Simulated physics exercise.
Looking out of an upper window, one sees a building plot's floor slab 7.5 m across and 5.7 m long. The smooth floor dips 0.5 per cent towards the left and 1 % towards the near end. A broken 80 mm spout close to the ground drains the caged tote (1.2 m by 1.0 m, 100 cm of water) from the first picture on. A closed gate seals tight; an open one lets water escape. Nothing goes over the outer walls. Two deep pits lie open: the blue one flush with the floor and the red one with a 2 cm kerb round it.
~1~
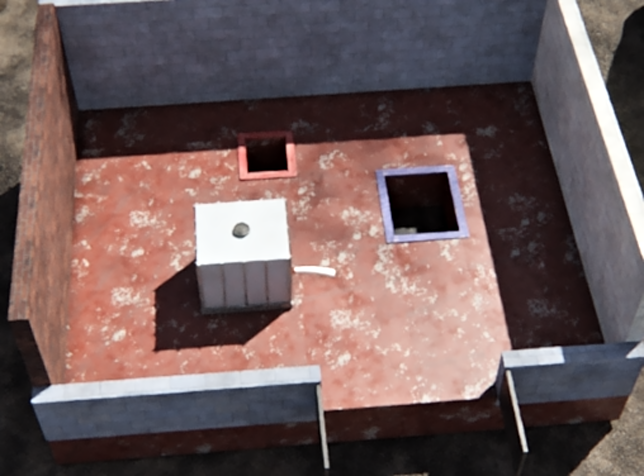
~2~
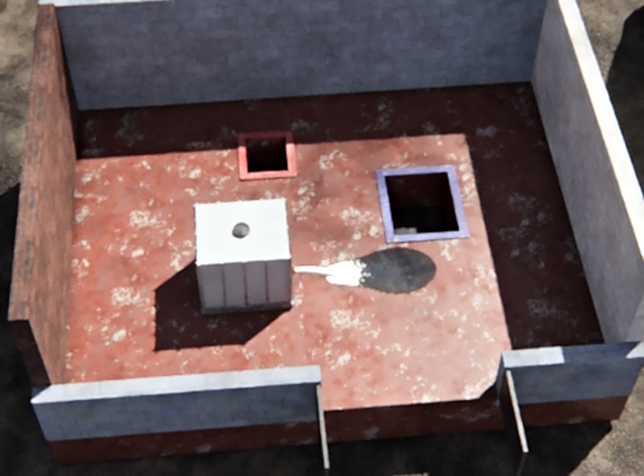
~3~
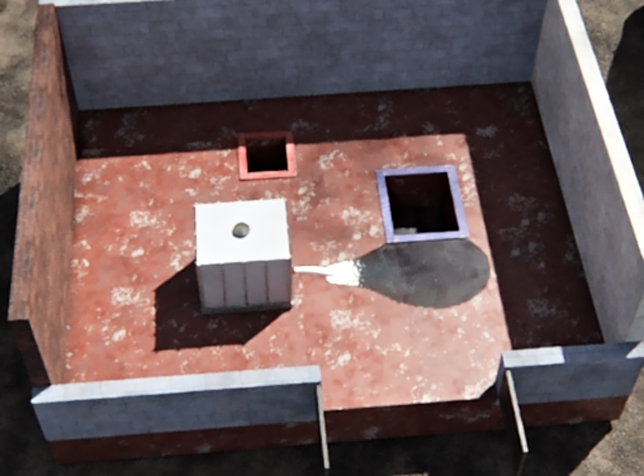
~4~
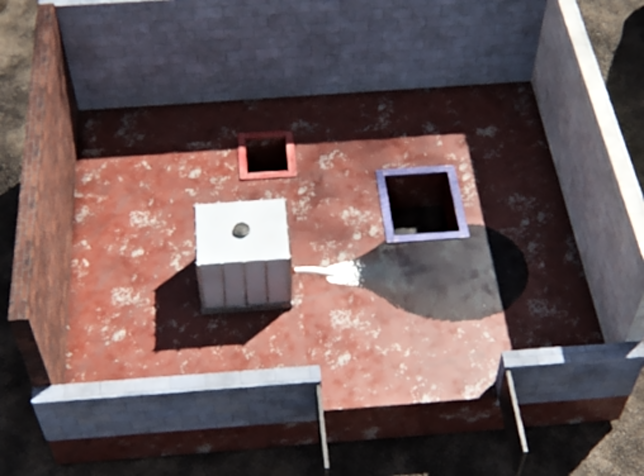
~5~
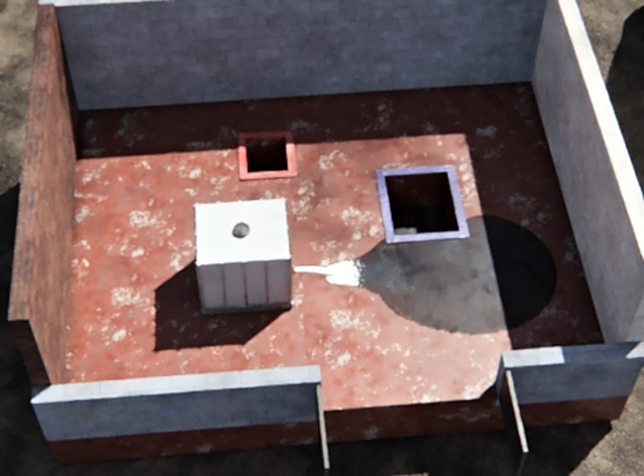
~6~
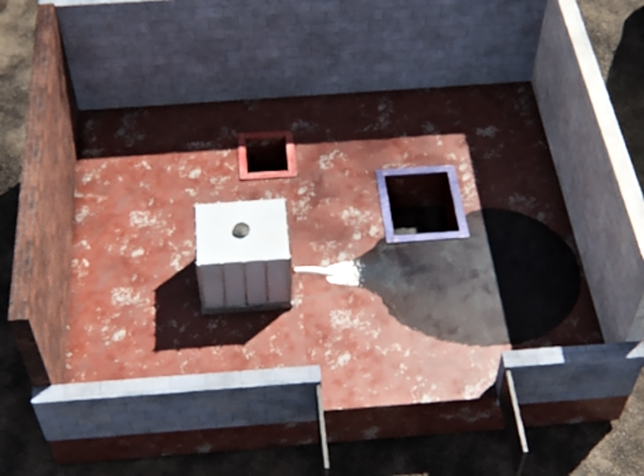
The clip opens on a walled, reddish floor slab with two open pits, one edged in blue and one in red, as a jet starts from a pale box-like tank. Water lands to its right and spreads into a dark sheet, which widens below the blue-edged pit and reaches into the shade near the right wall.
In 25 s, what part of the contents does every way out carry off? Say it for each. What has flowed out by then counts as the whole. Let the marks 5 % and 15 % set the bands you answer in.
I would say the gateway takes over 15 %; the blue pit takes more than 15 %; the red pit takes not even 5 %.
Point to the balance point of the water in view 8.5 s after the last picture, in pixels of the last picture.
I'd put it at around pixel (502, 300).
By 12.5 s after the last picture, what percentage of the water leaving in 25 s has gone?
I'd put it at about 40 per cent.
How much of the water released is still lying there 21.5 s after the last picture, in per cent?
I'd say roughly 58 in a hundred, give or take.
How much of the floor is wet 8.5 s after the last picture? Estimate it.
Something like 25 percent is wet.
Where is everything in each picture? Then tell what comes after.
In the first picture, the jet has just started at (307, 270); the ground is still dry.
The second picture shows the jet leaves at (307, 270); the sheet reaches (433, 270), 2.1 m away, and wets 0.8 m2.
The third picture shows the jet leaves at (307, 270); the sheet reaches (487, 273), 2.9 m away, and wets 1.9 m2.
The fourth picture shows from the spout at (307, 270) the water has spread over 3.0 m2; its tip is at (525, 277), and it is 1.1 cm deep on average.
The fifth picture shows from the spout at (307, 270) the water has spread over 4.0 m2; its tip is at (554, 275), and it is 1.1 cm deep on average.
The sixth picture shows the jet leaves at (307, 270); the sheet reaches (578, 287), 4.2 m away, and wets 5.1 m2.
Then, 1.5 s after the last picture water covers 15 % of the floor and is deepest (4 cm) near (343, 273); gone so far, the gateway 0 %, the blue pit 1 %, the red pit 0 %.
Then, 4.5 s after the last picture water covers 20 % of the floor and is deepest (4 cm) near (593, 373); gone so far, the gateway 0 %, the blue pit 3 %, the red pit 0 %.
Then, 8.5 s after the last picture water covers 25 % of the floor and is deepest (4 cm) near (580, 374); gone so far, the gateway 2 %, the blue pit 5 %, the red pit 0 %.
Then, 12.5 s after the last picture water covers 30 % of the floor and is deepest (4 cm) near (580, 374); gone so far, the gateway 8 %, the blue pit 9 %, the red pit 0 %.
Then, 21.5 s after the last picture water covers 35 % of the floor and is deepest (4 cm) near (331, 274); gone so far, the gateway 25 %, the blue pit 17 %, the red pit 0 %.
